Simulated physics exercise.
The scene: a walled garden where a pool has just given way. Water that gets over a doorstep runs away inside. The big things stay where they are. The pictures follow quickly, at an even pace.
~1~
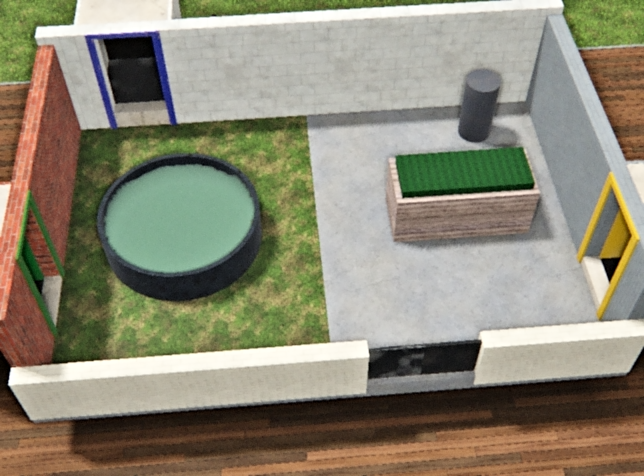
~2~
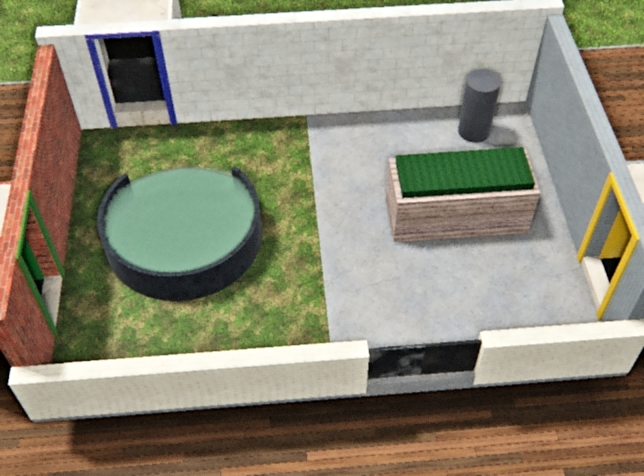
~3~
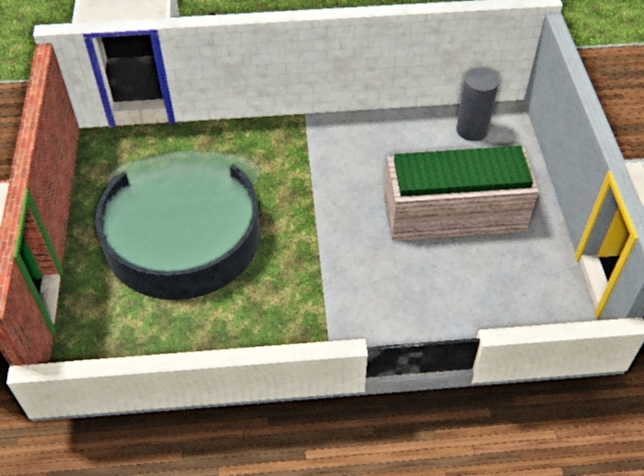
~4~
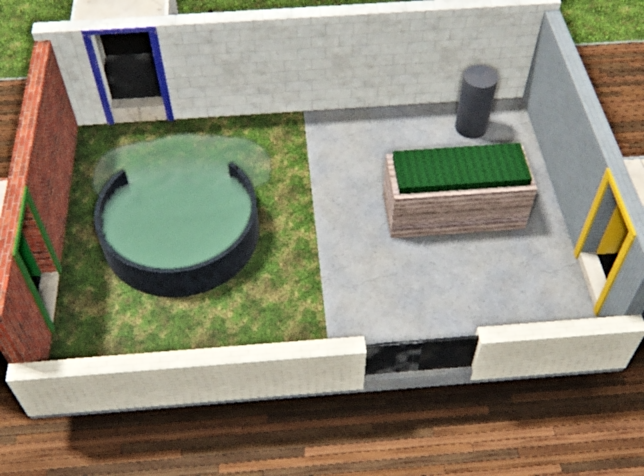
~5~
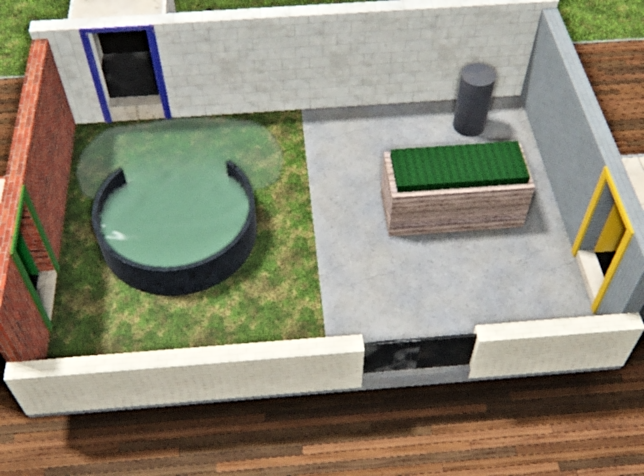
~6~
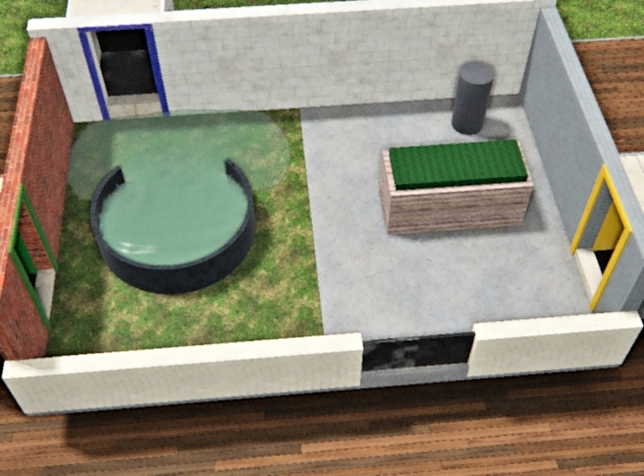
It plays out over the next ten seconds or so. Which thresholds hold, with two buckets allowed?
One by one: The blue door holds within the limit; the yellow door holds within the limit; the green door holds within the limit.
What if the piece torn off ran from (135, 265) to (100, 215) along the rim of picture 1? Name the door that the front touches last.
It is the yellow-painted one.
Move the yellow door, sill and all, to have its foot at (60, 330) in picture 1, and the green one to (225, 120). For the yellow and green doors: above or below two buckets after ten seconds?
Yellow holds, green lets more in.
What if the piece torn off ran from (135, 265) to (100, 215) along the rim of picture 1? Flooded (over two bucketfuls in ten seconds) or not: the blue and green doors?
My reading: The blue door holds; the green door is over.
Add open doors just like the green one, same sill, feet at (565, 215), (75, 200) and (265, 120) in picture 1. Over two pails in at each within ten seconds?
In turn: Is under, floods, takes more.
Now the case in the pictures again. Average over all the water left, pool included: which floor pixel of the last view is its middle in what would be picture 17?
Near (181, 180).
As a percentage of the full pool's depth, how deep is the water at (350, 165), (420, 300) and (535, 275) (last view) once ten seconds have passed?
About 12, 12 and 2 per cent.
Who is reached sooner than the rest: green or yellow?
That is the green one.
A moment on, water covers 20 % of the floor; the blue door wet at the sill, nothing in, the yellow door not reached, the green door not reached.
Next, water covers 25 % of the floor; the blue door wet at the sill, nothing in, the yellow door not reached, the green door not reached.
Then, water covers 50 % of the floor; the blue door wet at the sill, nothing in, the yellow door not reached, the green door wet at the sill, nothing in.
Later, water covers 80 % of the floor; the blue door wet at the sill, nothing in, the yellow door wet at the sill, nothing in, the green door under two buckets in.
In the end, water covers 95 % of the floor; the blue door wet at the sill, nothing in, the yellow door wet at the sill, nothing in, the green door under two buckets in.
